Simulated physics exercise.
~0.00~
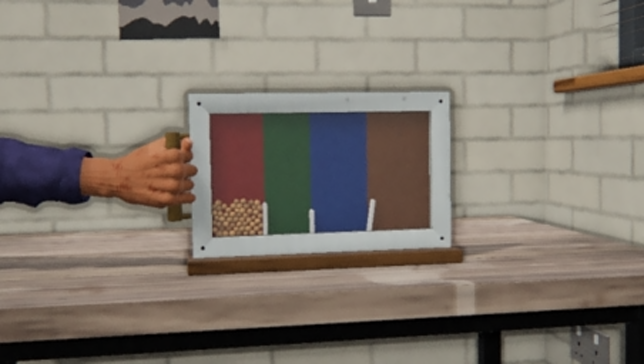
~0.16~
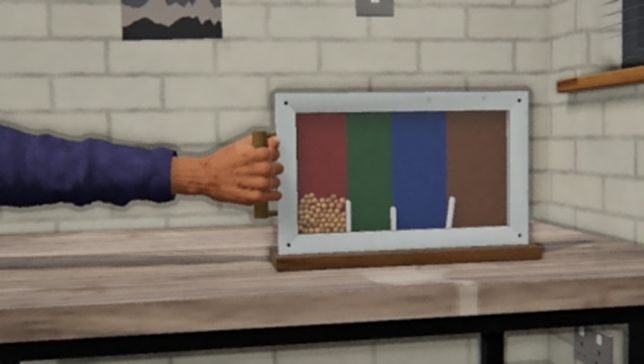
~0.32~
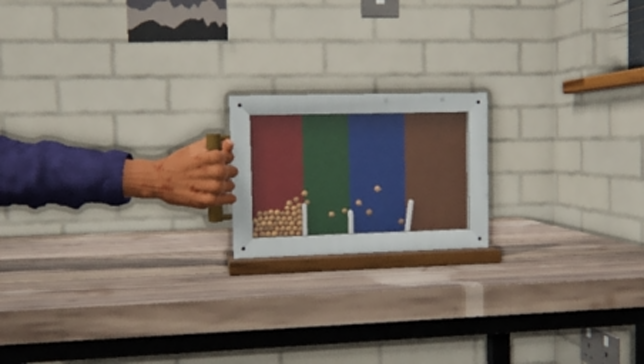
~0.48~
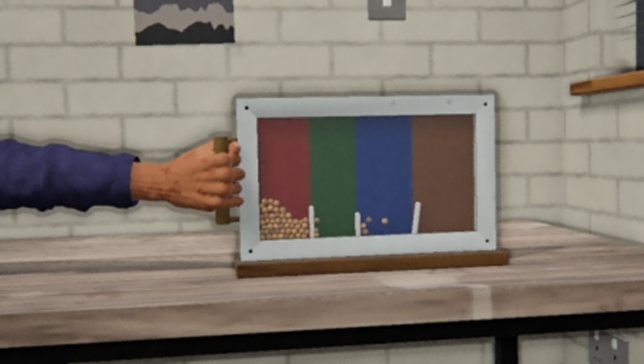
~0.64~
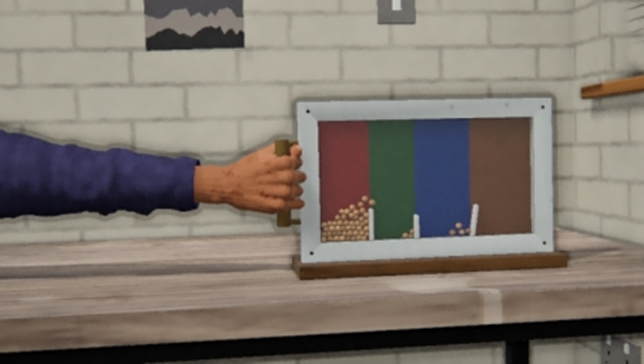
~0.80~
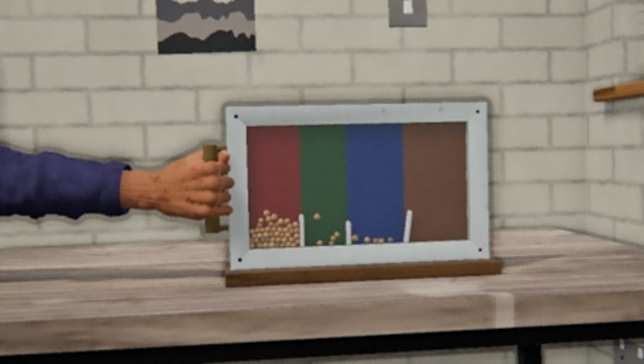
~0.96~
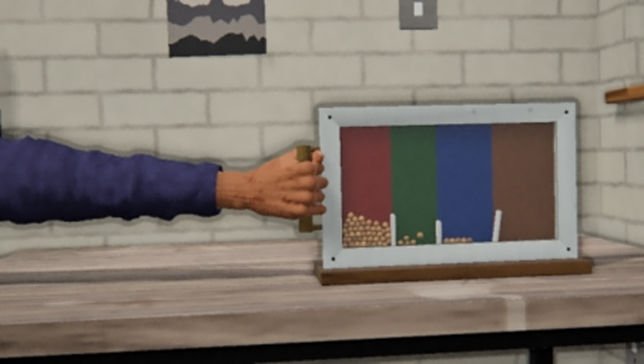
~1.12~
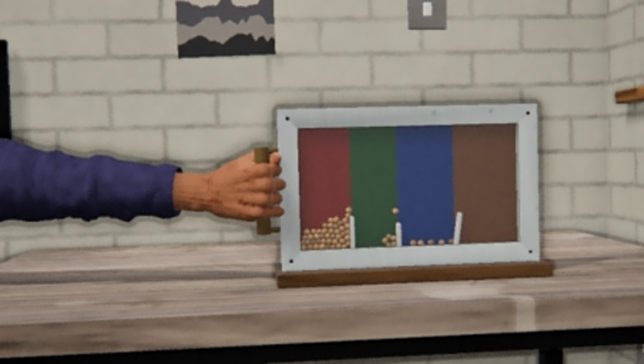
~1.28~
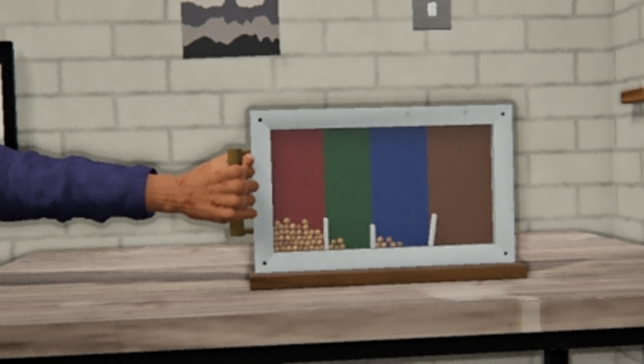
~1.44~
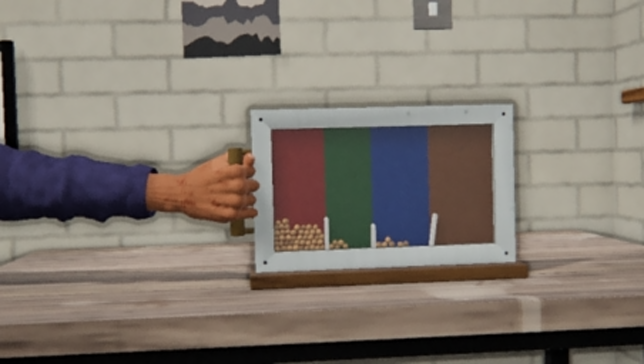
On a wooden tabletop against a white brick wall, a hand slides a clear-fronted box of pale beads right and left repeatedly, tossing some from the red strip over low dividers into the green and blue strips, until it rests with most still in red and none in brown.
